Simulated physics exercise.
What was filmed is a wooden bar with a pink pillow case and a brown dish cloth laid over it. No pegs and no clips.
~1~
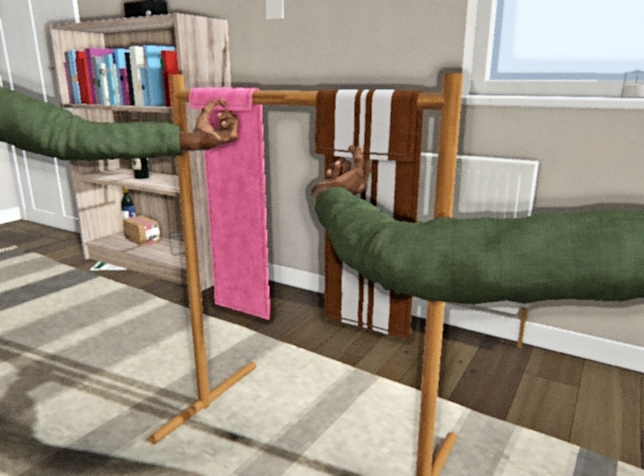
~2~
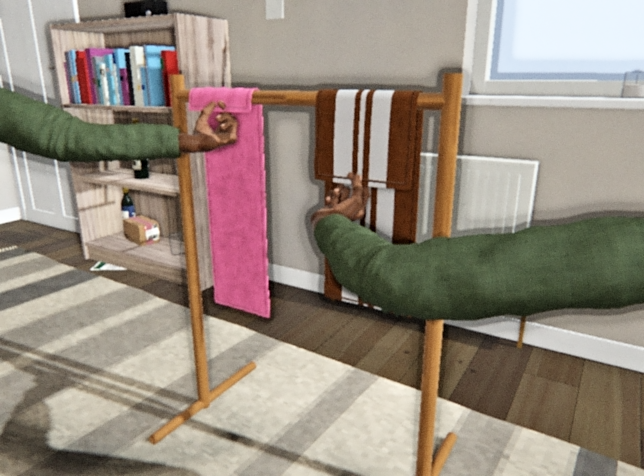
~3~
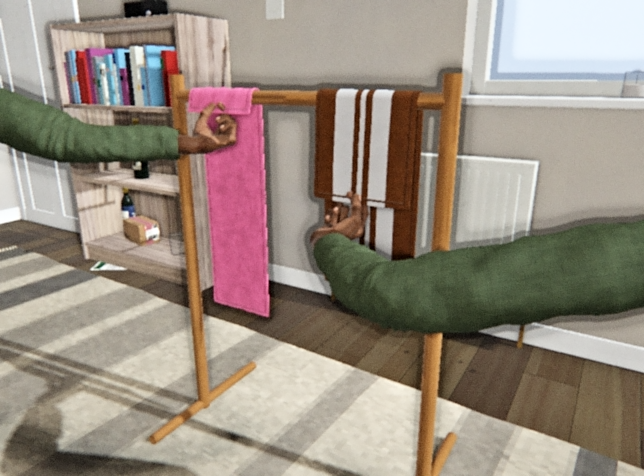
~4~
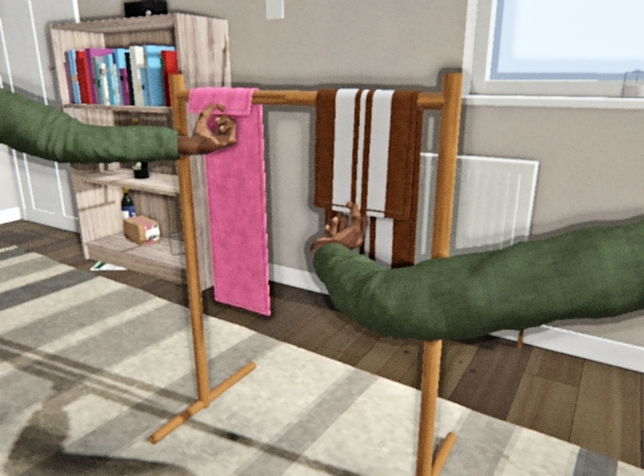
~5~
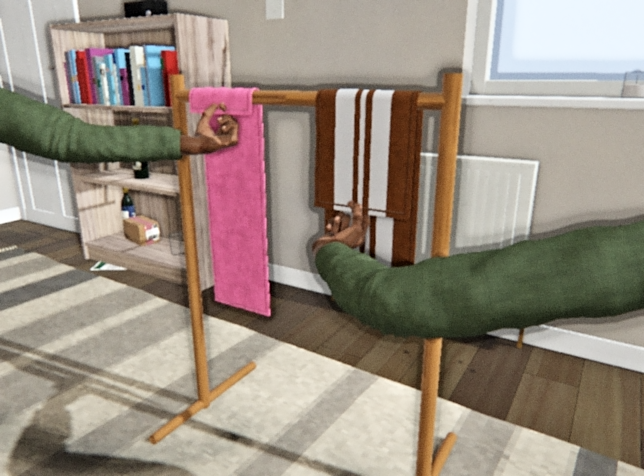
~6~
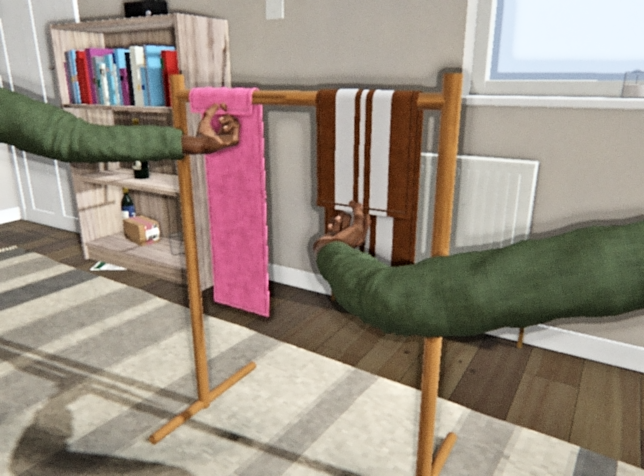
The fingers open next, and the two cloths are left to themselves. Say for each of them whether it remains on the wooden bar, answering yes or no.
Pink pillow case: No; brown dish cloth: Yes.
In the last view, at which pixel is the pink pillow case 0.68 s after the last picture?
Its middle is roughly at (246, 419).
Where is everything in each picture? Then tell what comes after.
Pillow case front hem (234, 104), back hem (255, 311); dish cloth front hem (338, 150), back hem (344, 317), in the first frame.
Pillow case front hem (234, 107); dish cloth front hem (337, 176), in the second frame.
Pillow case front hem (233, 108); dish cloth front hem (336, 194), in the third frame.
Pillow case front hem (233, 109); dish cloth front hem (336, 204), in the fourth frame.
Pillow case front hem (234, 108); dish cloth front hem (338, 203), in the fifth frame.
Pillow case front hem (235, 108), back hem (254, 308), front far shorter than the back; dish cloth front hem (338, 203), back hem (345, 272), front over half the back, in the sixth frame.
Then, 0.38 s after the last picture, pillow case clear of the rail and dropping near (244, 325); dish cloth still hanging.
Then, 0.68 s after the last picture, pillow case in a heap on the floor near (246, 419); dish cloth still hanging.
At rest, pillow case in a heap on the floor near (246, 420); dish cloth still hanging. The pink pillow case slides off and the brown dish cloth hangs there.
